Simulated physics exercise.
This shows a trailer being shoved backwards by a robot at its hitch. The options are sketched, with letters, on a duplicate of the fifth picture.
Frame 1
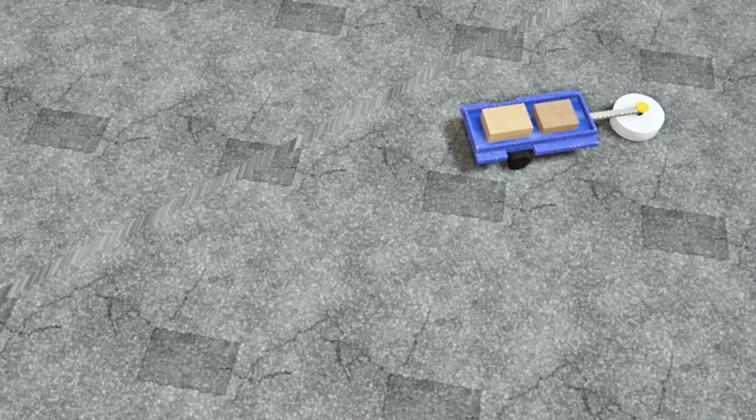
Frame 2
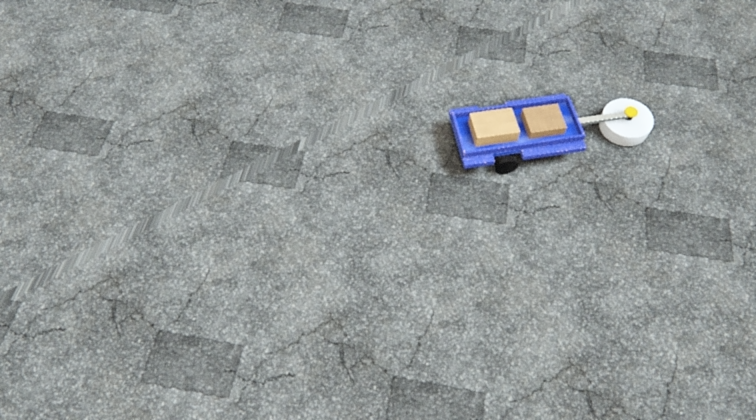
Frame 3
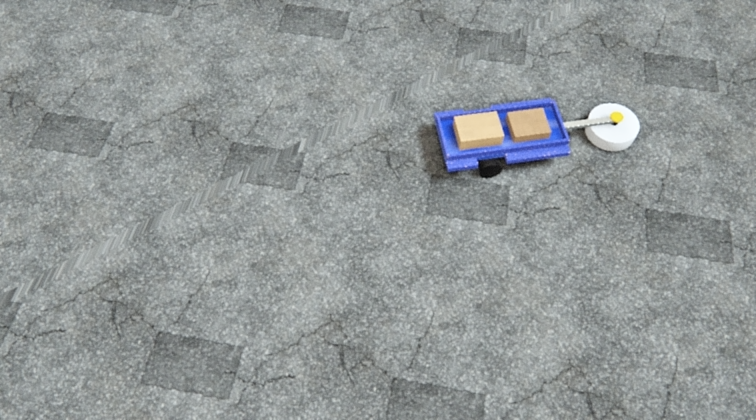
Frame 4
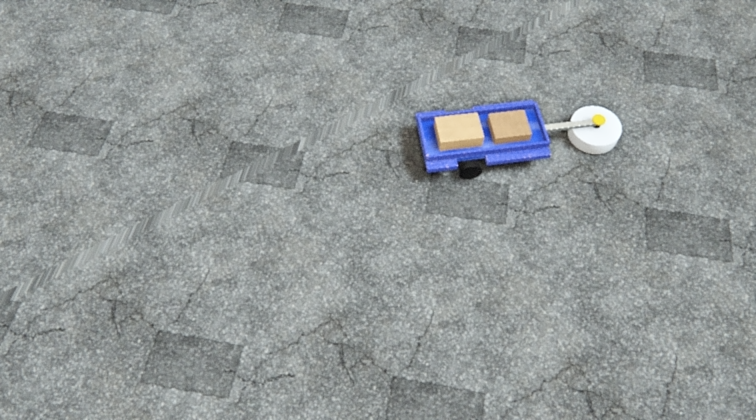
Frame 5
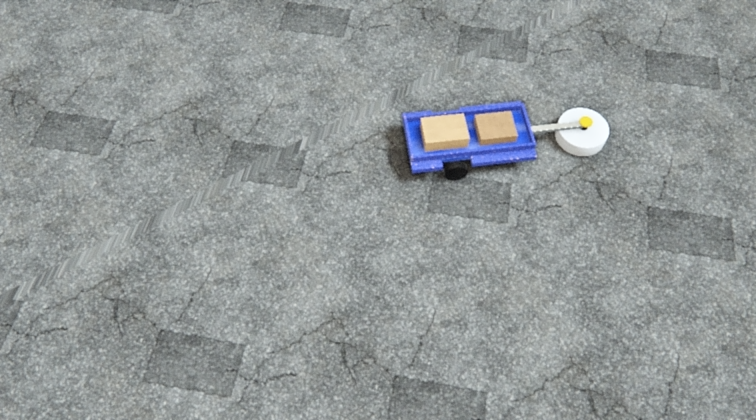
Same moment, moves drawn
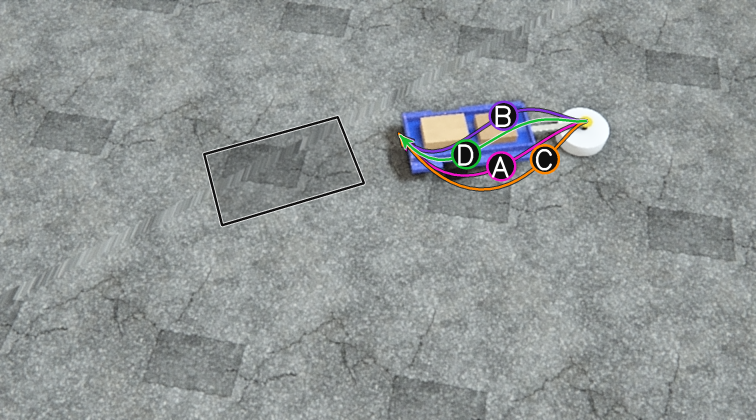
On a cracked gray paved floor, a round white robot with a yellow knob slowly pushed a blue cart carrying two tan blocks backwards by its hitch, moving steadily to the left.
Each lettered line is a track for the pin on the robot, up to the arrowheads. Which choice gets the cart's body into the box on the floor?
It should follow B.
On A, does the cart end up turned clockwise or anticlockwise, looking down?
On that route, clockwise.
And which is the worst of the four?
C is the worst.
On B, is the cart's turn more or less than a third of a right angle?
Less.
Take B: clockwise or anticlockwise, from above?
Anticlockwise.
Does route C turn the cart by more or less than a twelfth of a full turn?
More than that.
On the copy, A from (586, 121) via (493, 170) to (402, 138); B from (586, 121) via (489, 124) to (401, 136); C from (586, 121) via (500, 187) to (399, 134); D from (586, 121) via (490, 142) to (400, 136); the bay at (283, 169).
On B. First, robot (512, 120), cart (404, 145).
Then, robot (453, 154), cart (333, 164).
Finally, robot (399, 142), cart (283, 169); the cart stands in the bay.
By contrast, A leaves the cart at (288, 104), out of the bay; C leaves the cart at (308, 79), out of the bay; D leaves the cart at (278, 144), out of the bay.
